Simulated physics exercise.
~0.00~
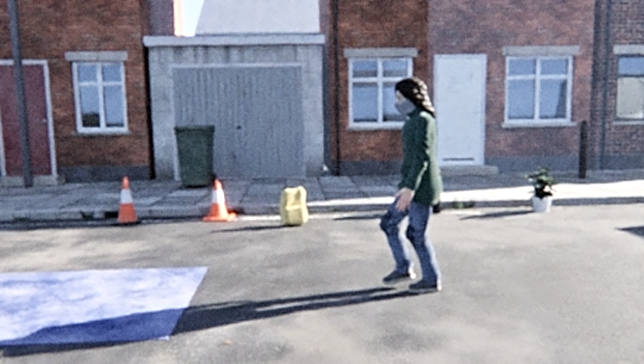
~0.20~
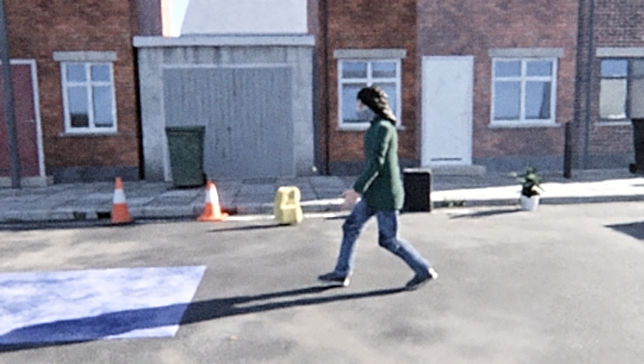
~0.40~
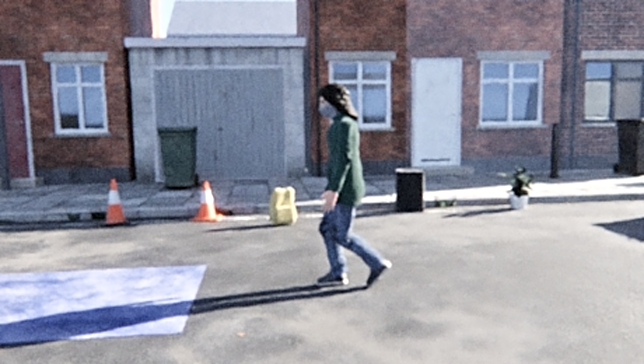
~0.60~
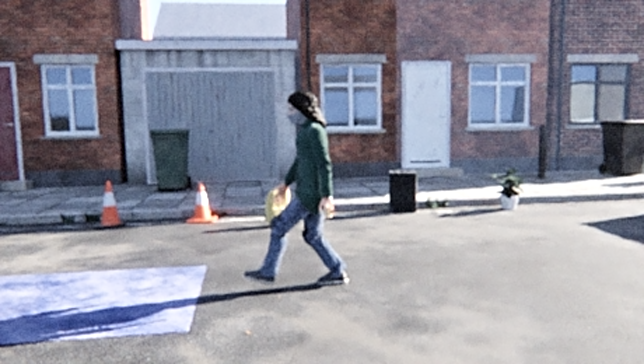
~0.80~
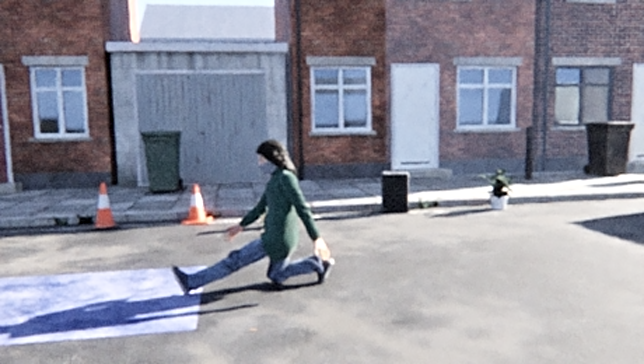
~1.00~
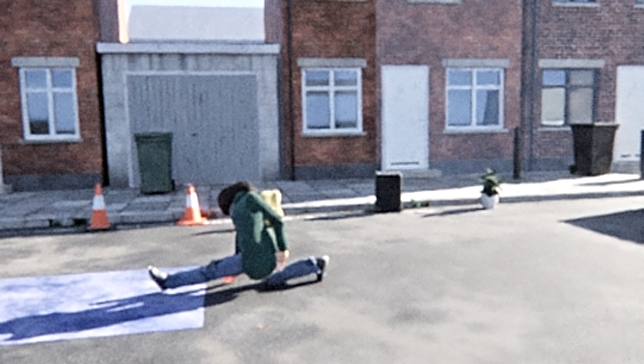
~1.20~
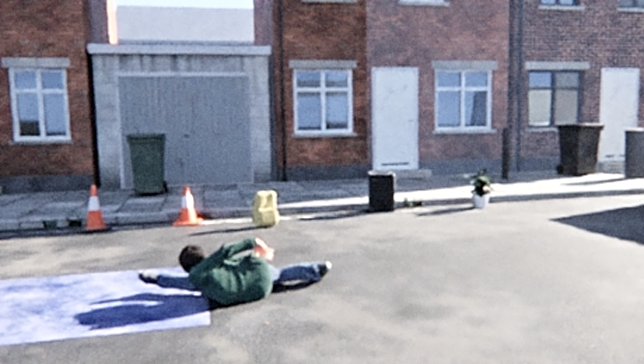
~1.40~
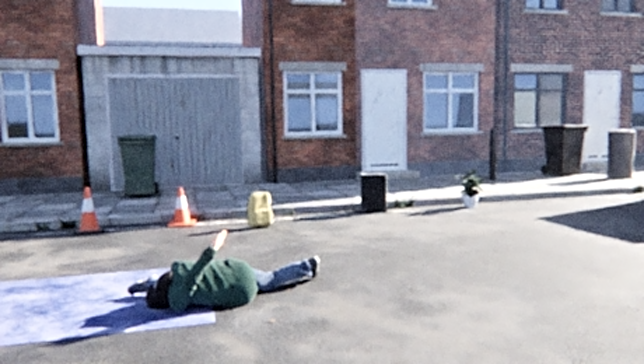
A person in a green coat walks left, drops down and ends lying partly across the blue mat.
